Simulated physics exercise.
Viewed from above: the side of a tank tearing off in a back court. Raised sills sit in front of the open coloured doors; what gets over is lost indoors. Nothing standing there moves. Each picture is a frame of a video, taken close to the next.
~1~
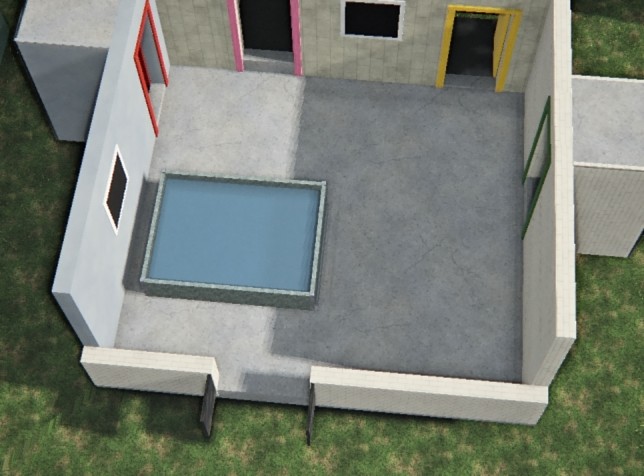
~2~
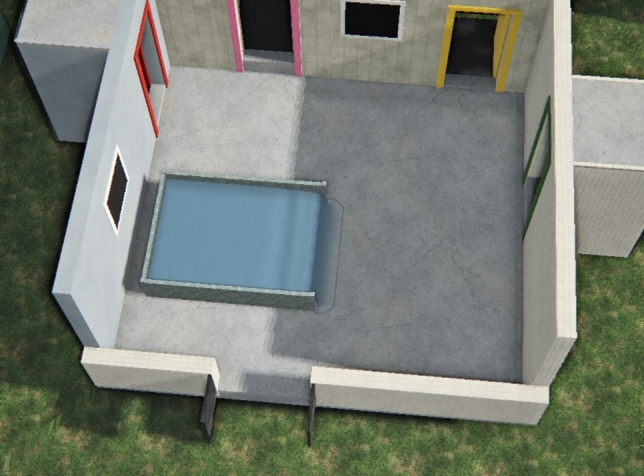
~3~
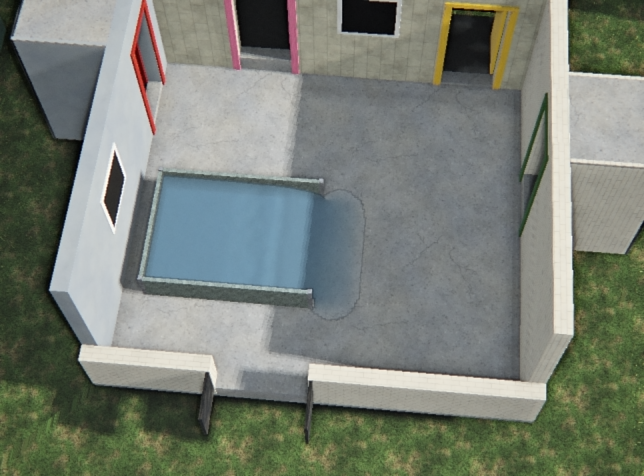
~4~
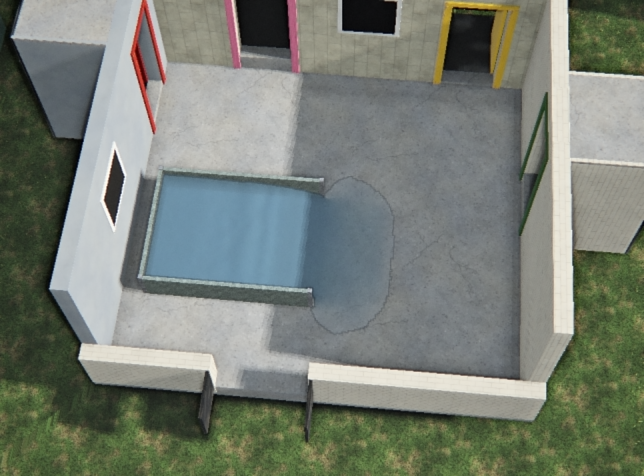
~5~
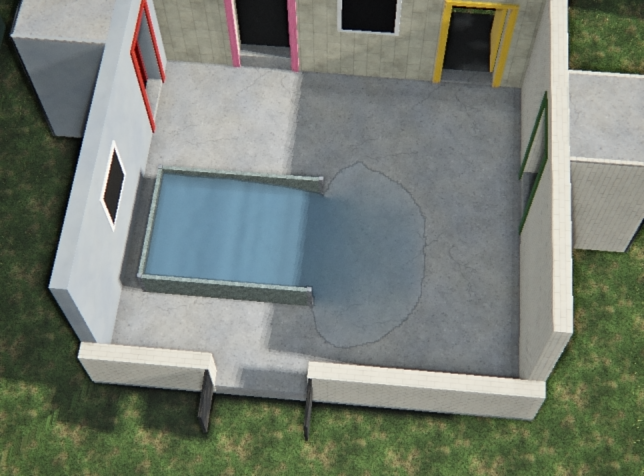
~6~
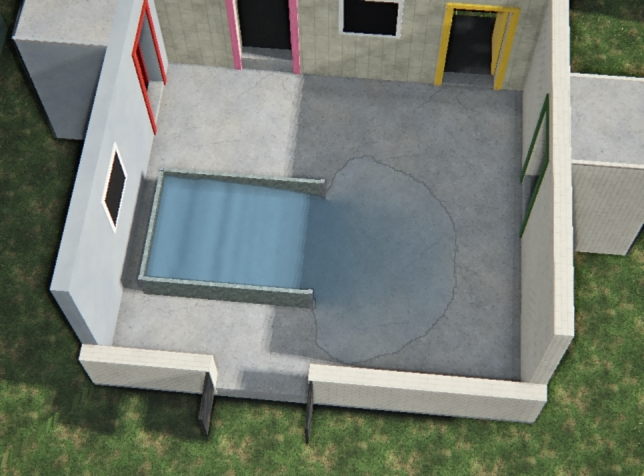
A walled back court with a grey concrete floor, seen from above, holds a low rectangular tank of still blue water at left, with grass outside. A red doorway stands at left, pink and yellow ones along the back wall, and a green-framed opening at right. The tank's right side gives way and water pours out, spreading rightward across the floor in a widening, thin rounded sheet.
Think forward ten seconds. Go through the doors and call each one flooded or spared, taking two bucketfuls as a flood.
Yellow door: Flooded, pink door: Spared, green door: Spared, red door: Spared.
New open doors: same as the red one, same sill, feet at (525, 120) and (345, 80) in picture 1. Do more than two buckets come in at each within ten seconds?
Result - first door gets past the limit, second door doesn't reach the limit.
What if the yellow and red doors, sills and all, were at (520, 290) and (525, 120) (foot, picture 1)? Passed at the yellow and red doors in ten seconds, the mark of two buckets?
Door by door: Yellow is swamped, red is swamped.
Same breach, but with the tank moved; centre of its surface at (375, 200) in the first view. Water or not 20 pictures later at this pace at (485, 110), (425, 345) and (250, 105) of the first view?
In that order: Reached by the flood, reached by the flood, not reached.
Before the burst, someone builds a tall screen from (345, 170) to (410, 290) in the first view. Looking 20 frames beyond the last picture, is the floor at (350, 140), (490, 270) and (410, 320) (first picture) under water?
Log, spots one to three: Spared; swamped; swamped.
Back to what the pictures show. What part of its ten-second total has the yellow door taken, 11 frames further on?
Near 0 %, I'd say.
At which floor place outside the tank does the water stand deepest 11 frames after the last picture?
Somewhere near (519, 399), I think.
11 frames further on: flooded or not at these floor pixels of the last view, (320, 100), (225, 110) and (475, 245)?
As listed, the points end up high and dry, high and dry and soaked.
A moment on, water covers 35 % of the floor; the yellow door not reached, the pink door not reached, the green door wet at the sill, nothing in, the red door not reached.
Next, water covers 45 % of the floor; the yellow door not reached, the pink door not reached, the green door wet at the sill, nothing in, the red door not reached.
Then, water covers 50 % of the floor; the yellow door under two buckets in, the pink door not reached, the green door wet at the sill, nothing in, the red door not reached.
Later, water covers 80 % of the floor; the yellow door far over two buckets in, the pink door wet at the sill, nothing in, the green door wet at the sill, nothing in, the red door not reached.
In the end, water covers 100 % of the floor; the yellow door far over two buckets in, the pink door wet at the sill, nothing in, the green door wet at the sill, nothing in, the red door wet at the sill, nothing in.
